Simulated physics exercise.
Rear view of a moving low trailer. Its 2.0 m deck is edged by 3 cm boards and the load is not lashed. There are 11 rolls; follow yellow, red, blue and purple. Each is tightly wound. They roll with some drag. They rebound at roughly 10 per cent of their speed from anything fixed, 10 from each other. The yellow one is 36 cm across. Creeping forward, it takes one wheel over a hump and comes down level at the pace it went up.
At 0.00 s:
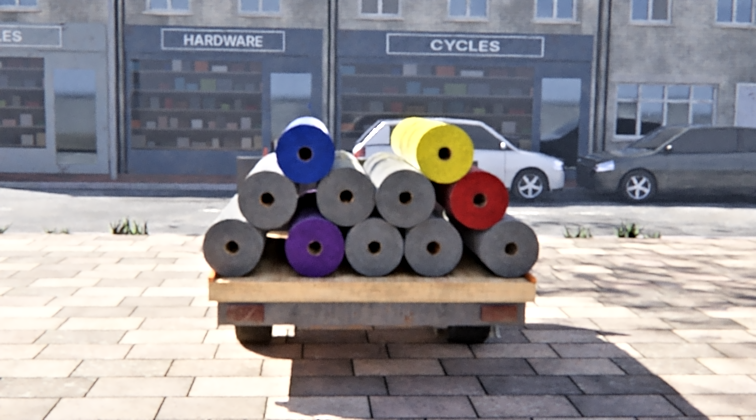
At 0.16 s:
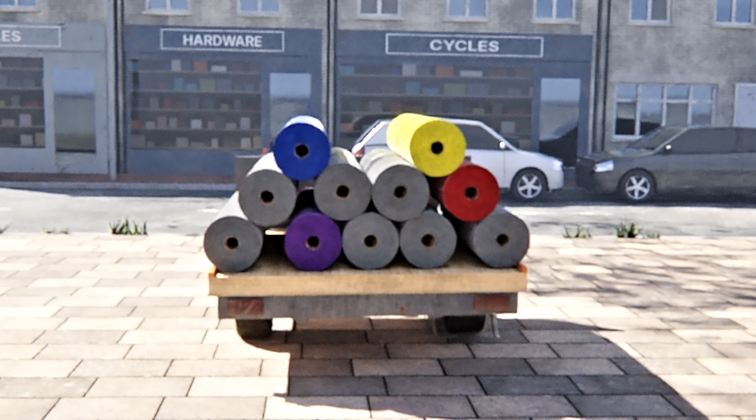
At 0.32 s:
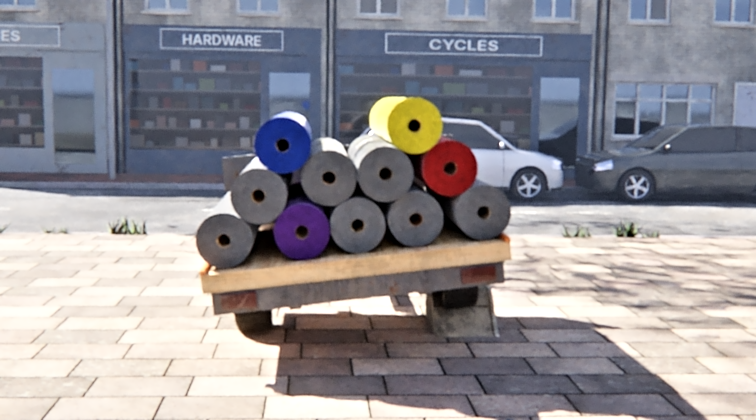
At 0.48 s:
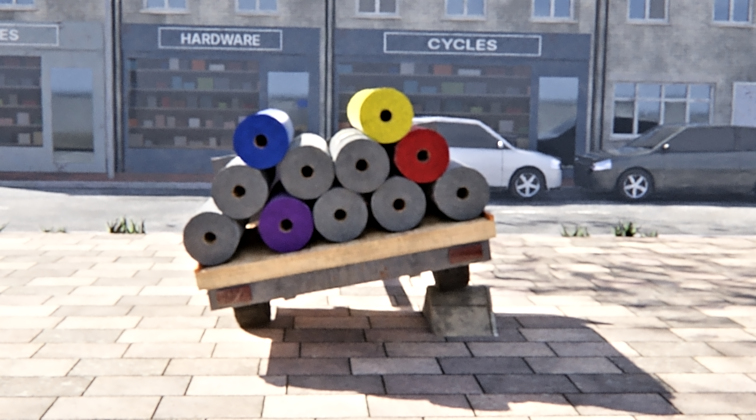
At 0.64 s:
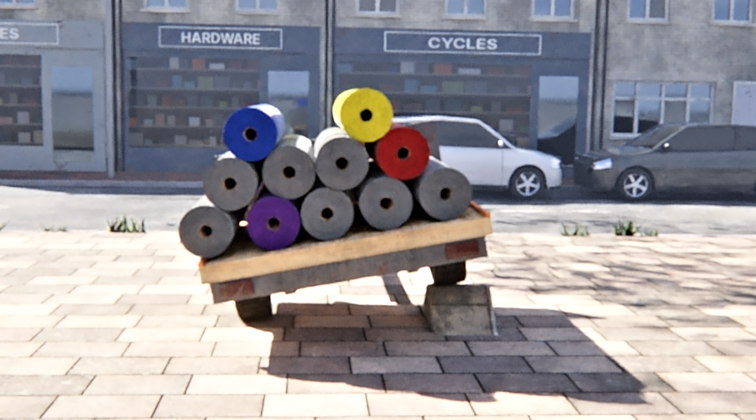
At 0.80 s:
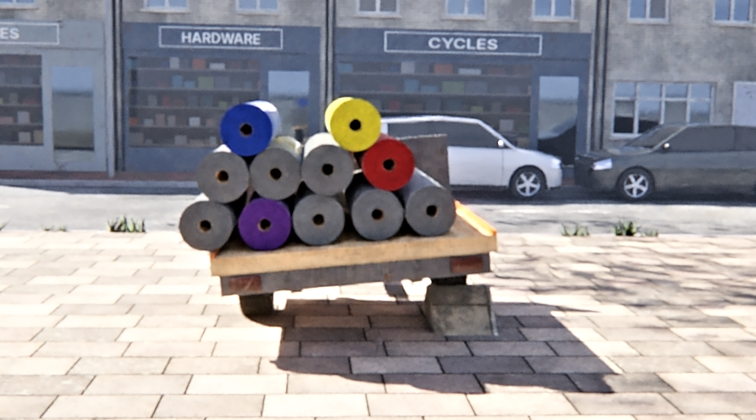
A low trailer stacked with grey rolls, seen from behind at a fixed view, stands out on sunlit paving before a street of shopfronts and two parked cars. A blue roll sits at upper left, a yellow one at upper right above a red one, and a purple one in the bottom row. The trailer creeps away, its right wheel riding over a hump as the deck tilts left, then eases partly back while the rolls shift leftward with it.
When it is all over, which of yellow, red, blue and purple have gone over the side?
Yellow is still aboard, red is still aboard, blue falls off, purple is still aboard.
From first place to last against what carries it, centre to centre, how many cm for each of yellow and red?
About: Yellow 60, red 35.
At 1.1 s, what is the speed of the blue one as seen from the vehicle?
About 1.0 m/s.
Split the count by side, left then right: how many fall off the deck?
On the left 3, on the right 1.
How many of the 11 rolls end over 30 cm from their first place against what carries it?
The count is 11.
By 1.1 s, yellow is up on others, 90 cm from the left edge, rolling right; red is up on others, 85 cm from the right edge, rolling right; blue is up on others, 5 cm from the left edge, rolling left; purple is on the deck, 25 cm from the left edge; 2 gone from the deck.
By 1.3 s, yellow is up on others, 100 cm from the left edge, rolling right; red is up on others, 80 cm from the right edge, rolling right; blue is dropping off the left side; as before, purple; 3 gone from the deck.
Finally (4.1 s), yellow is on the deck, 50 cm from the right edge; red is on the deck, 15 cm from the right edge; blue is down on the left; purple is on the deck, 20 cm from the left edge; 4 gone from the deck.
